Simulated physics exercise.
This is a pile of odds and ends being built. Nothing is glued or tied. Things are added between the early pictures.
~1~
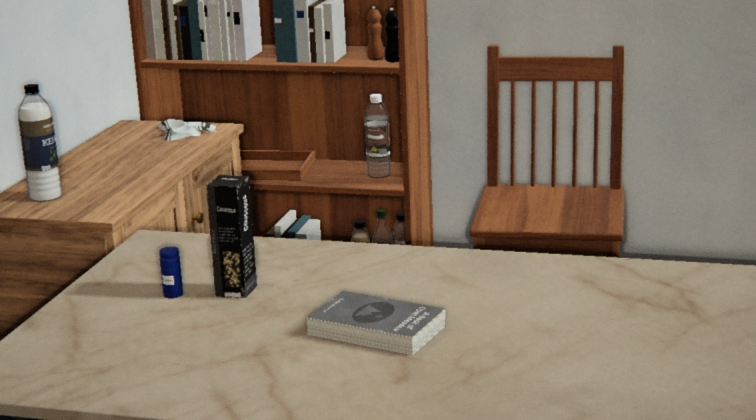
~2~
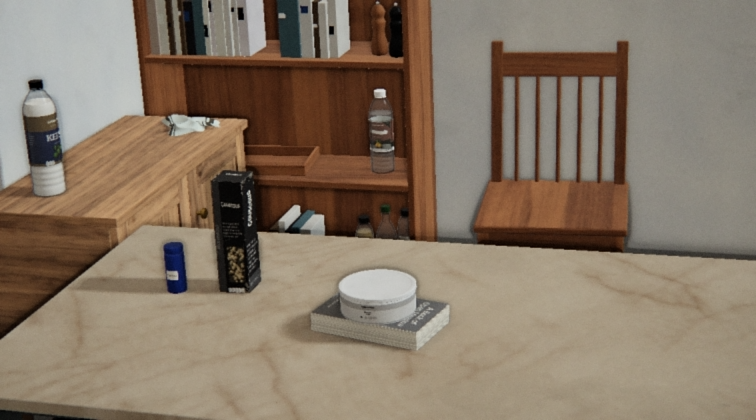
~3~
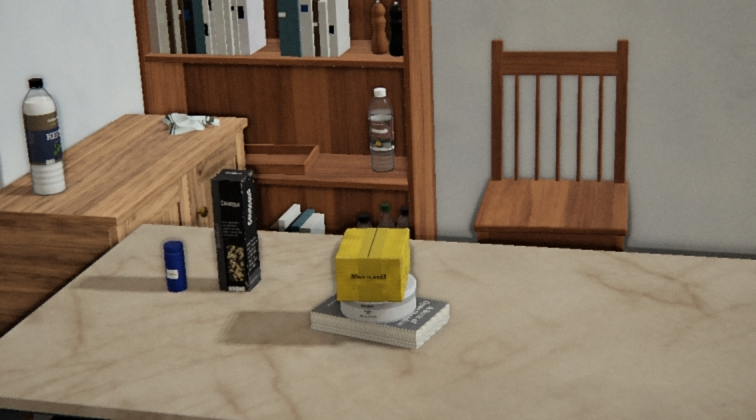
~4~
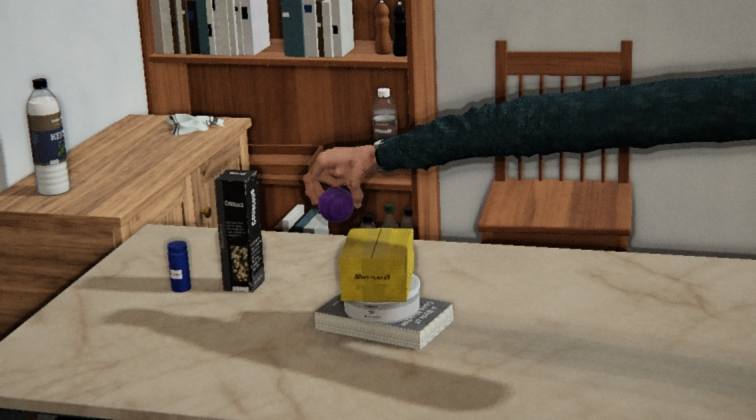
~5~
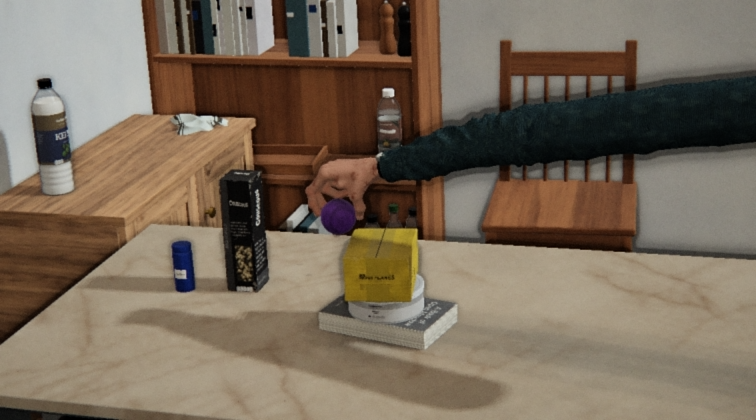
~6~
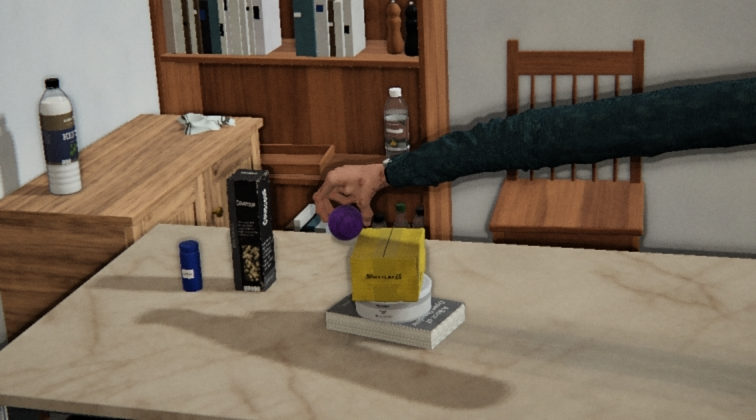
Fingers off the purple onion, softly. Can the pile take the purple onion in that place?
In the end the pile gives way.
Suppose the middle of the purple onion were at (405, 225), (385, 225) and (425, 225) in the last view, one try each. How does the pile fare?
First try: It holds; second try: It stays up; third try: It comes apart.
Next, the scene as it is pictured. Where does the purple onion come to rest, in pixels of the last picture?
Around (308, 307).
Then, 0.20 s on from there, purple onion shifted a little near (340, 233).
Then, 0.30 s on from there, purple onion now fallen.
Then, 0.40 s on from there, things are still on the move.
Then, 0.60 s on from there, as before.
In the end, fallen, purple onion; the other 5 unmoved. At the end, from the last picture's camera, purple onion near (308, 307). The pile loses its balance.
